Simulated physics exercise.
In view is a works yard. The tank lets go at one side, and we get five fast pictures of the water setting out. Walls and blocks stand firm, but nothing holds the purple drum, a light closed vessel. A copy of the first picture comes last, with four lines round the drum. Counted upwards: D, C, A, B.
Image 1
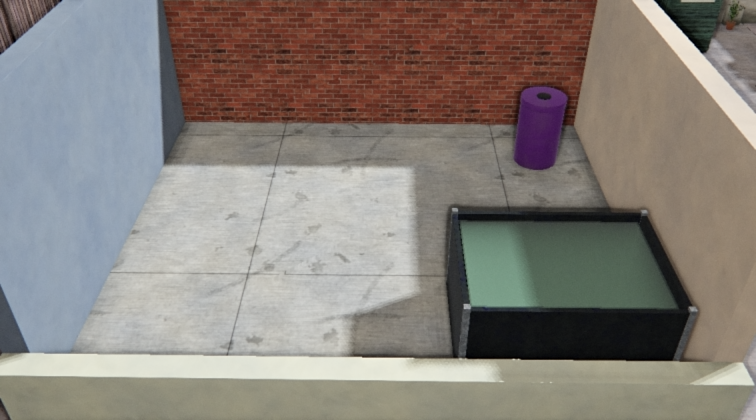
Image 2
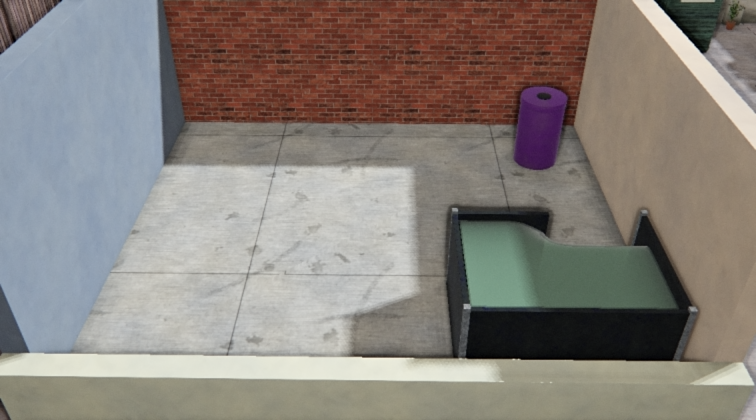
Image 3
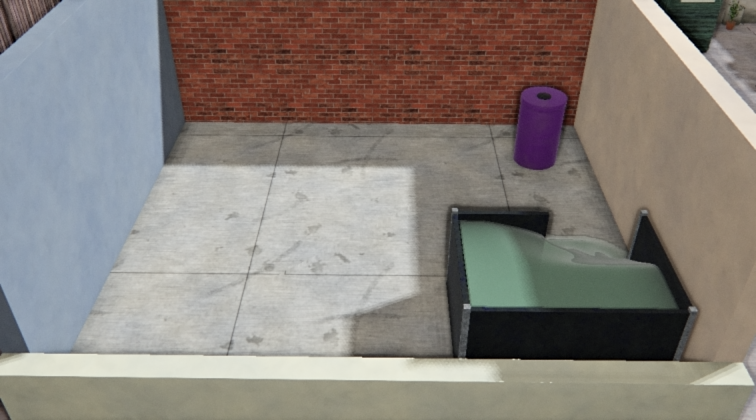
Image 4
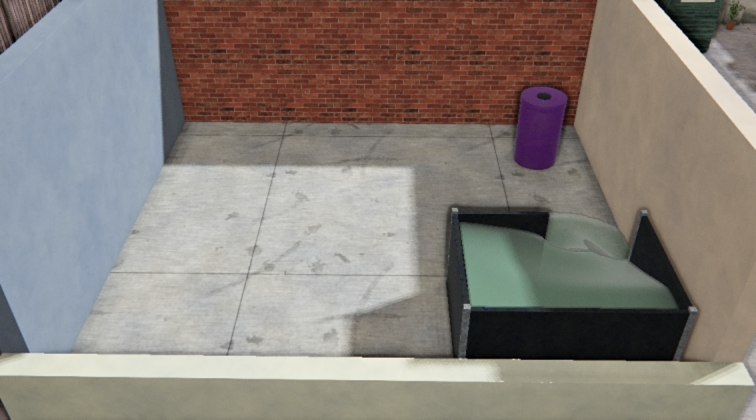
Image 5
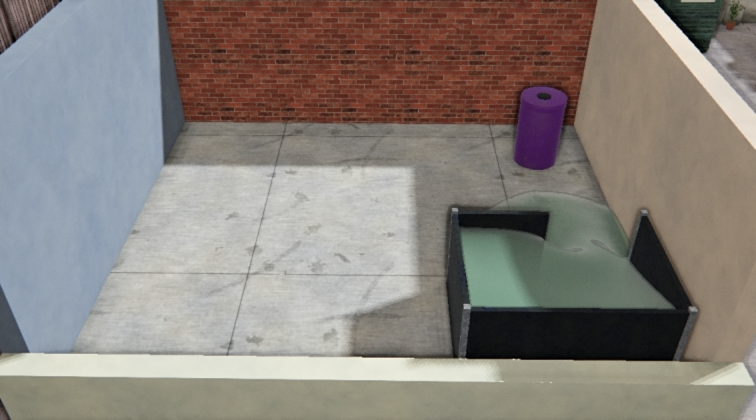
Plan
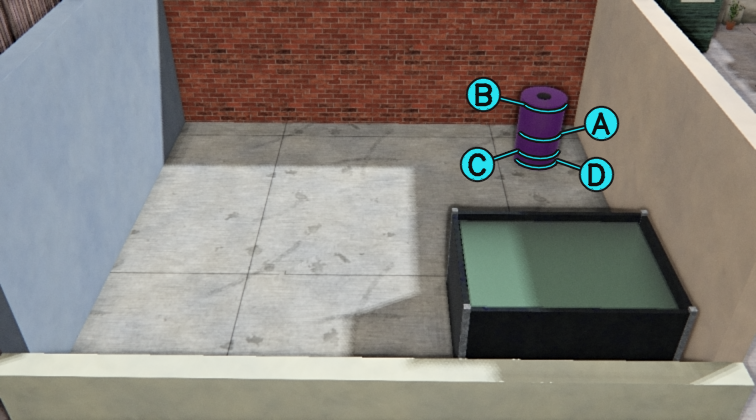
A tank's back panel opens at the right and green water pours out behind it.
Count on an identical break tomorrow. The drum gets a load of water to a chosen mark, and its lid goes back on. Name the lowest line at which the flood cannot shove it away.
I would pick level B.
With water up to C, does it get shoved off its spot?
Yes, that goes wrong.
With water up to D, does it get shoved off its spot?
Yes, it does.
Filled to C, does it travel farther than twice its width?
Yes, clearly.
On the marked copy, A at (543, 140); B at (548, 111); C at (540, 158); D at (538, 167); from the bottom up D, C, A, B.
With A, it is pushed about its own width away.
With B, it shifts by a finger or two and stays.
With C, it is pushed about 6 times its own width away.
With D, it is pushed about 9 times its own width away.
